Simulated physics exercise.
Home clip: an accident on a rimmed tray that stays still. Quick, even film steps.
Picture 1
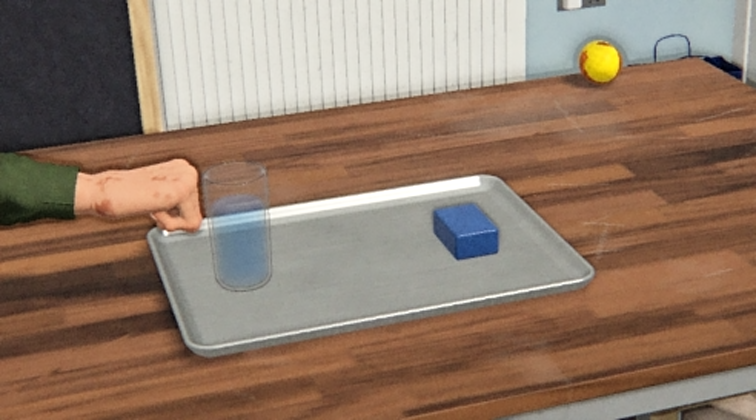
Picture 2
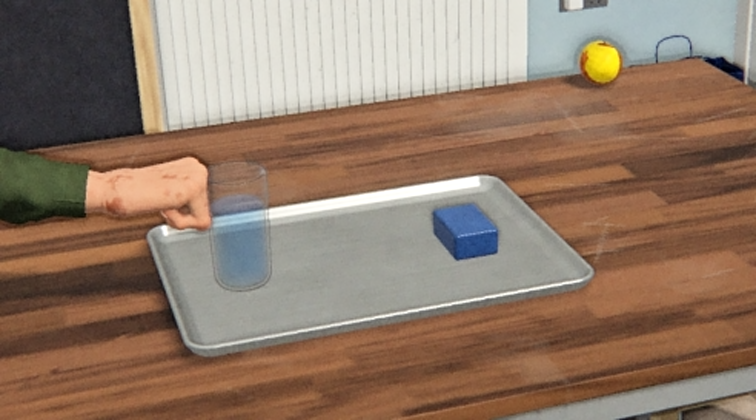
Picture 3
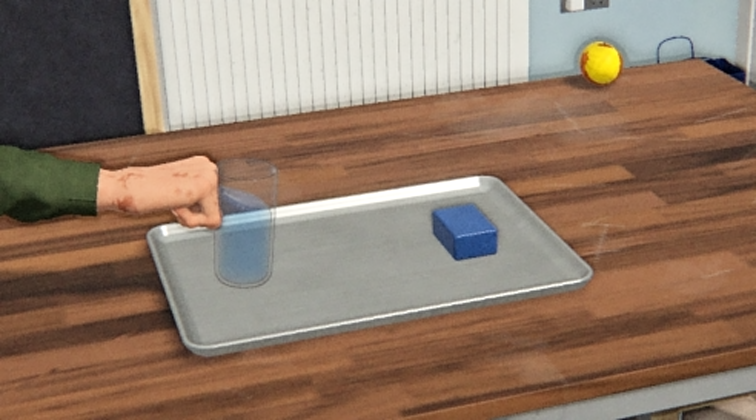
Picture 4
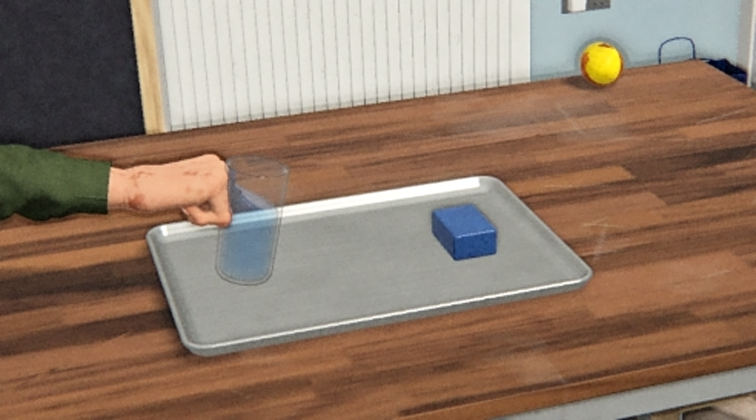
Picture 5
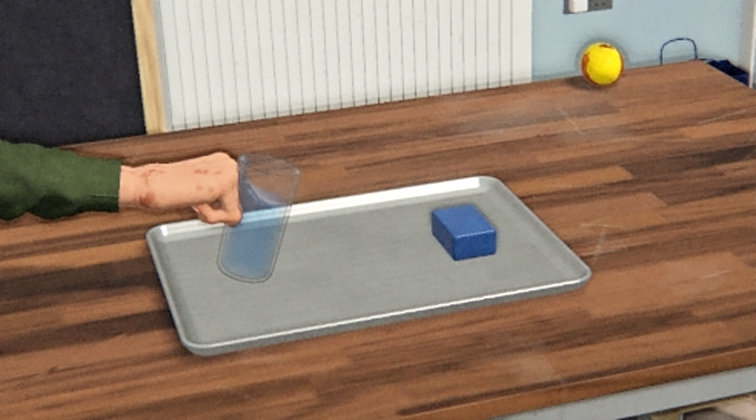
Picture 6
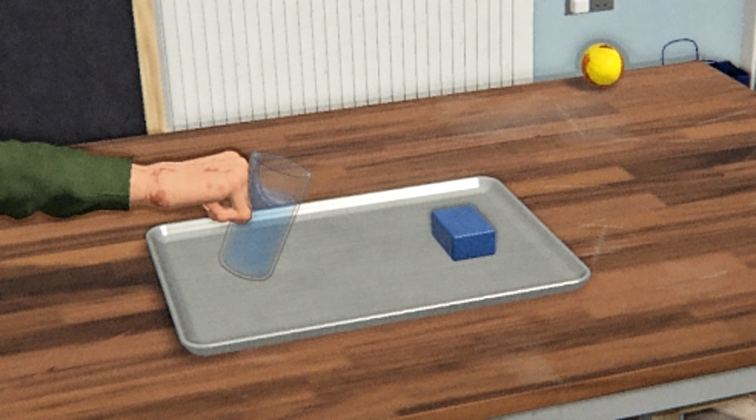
At first, a clear glass of blue liquid stands upright near the left side of a metal tray, with a hand beside it and a blue block farther right. The hand moves rightward against the glass, which then leans gradually to the right until it is clearly tilted.
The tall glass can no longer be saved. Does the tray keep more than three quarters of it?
Yes, the tray is going to lose a quarter or less of it.
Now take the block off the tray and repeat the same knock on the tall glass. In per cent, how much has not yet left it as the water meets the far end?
50 percent or so.
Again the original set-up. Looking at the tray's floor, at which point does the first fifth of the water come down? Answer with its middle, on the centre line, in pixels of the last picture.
Touchdown, mid-line: Approx. (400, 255).
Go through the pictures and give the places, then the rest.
The first frame shows tilt 0°; right rim (264, 170); surface from (210, 207) to (262, 199); the tray's far rim is at (542, 222); a block is fixed to the tray further along.
The second frame shows tilt 0°; right rim (264, 170); surface from (210, 207) to (262, 199).
The third frame shows tilt 6°; right rim (275, 169); surface from (216, 187) to (264, 199).
The fourth frame shows tilt 12°; right rim (286, 169); surface from (227, 183) to (276, 204).
The fifth frame shows tilt 18°; right rim (298, 171); surface from (232, 200) to (286, 198).
The sixth frame shows tilt 24°; right rim (309, 174); surface from (235, 213) to (295, 196).
A moment on, the tall glass is falling and 100 per cent is in the glass, 0 on the tray and 0 above or beyond its rim.
Next, the tall glass lies on its side and 66 per cent is in the glass, 20 on the tray and 14 above or beyond its rim.
Then the tall glass lies on its side and 35 per cent is in the glass, 41 on the tray and 24 above or beyond its rim.
Later the tall glass lies on its side and 19 per cent is in the glass, 65 on the tray and 16 above or beyond its rim.
In the end 84 per cent is held by tray and glass, 16 is off the tray.
